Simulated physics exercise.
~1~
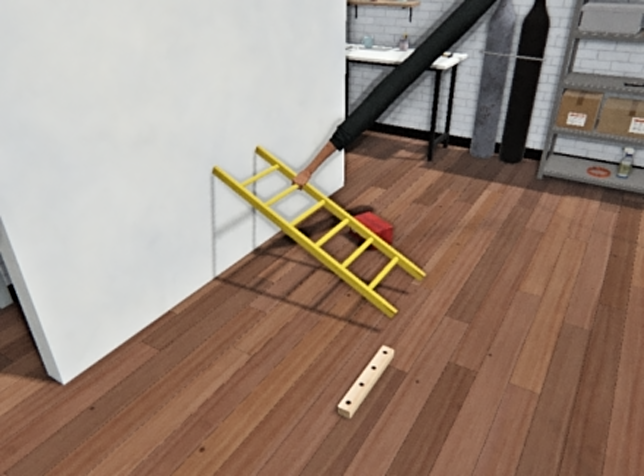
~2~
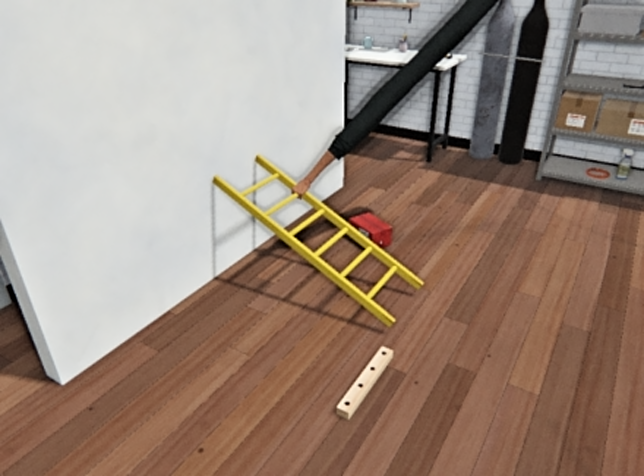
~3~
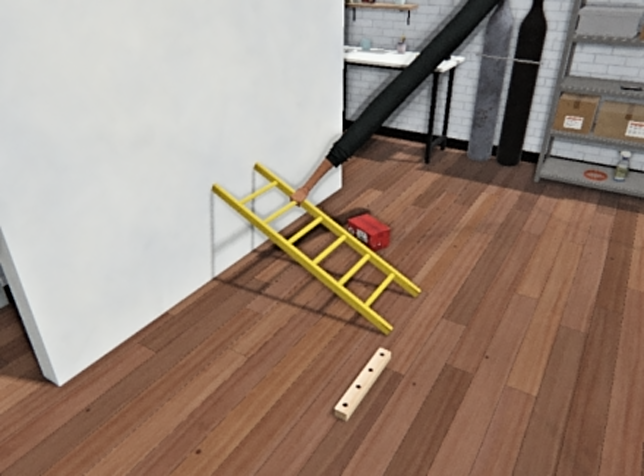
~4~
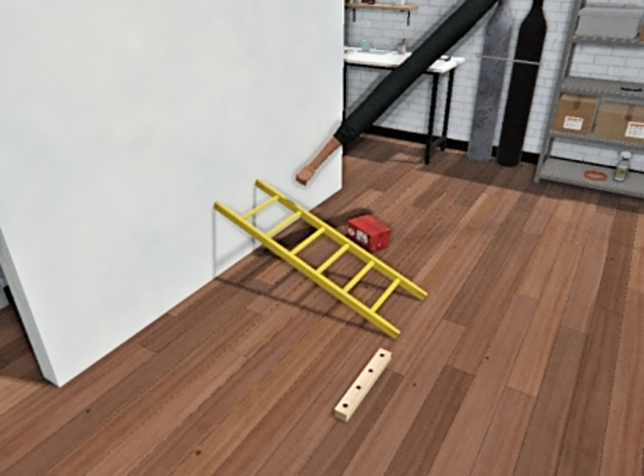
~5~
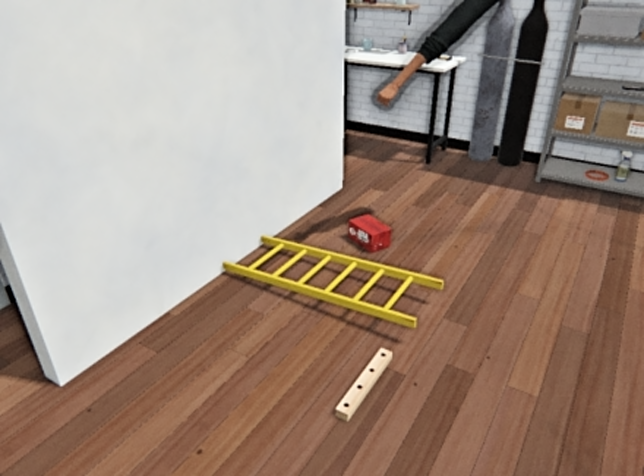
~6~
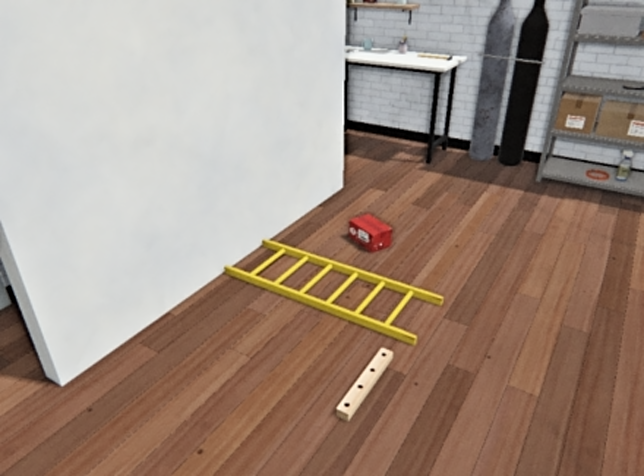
On a wooden floor beside a white wall, a hand lowers a yellow ladder-like gate leaning at a slant, then lets go and draws back. The gate's feet slide out and it drops flat, while the red parcel and pale batten nearby stay put.
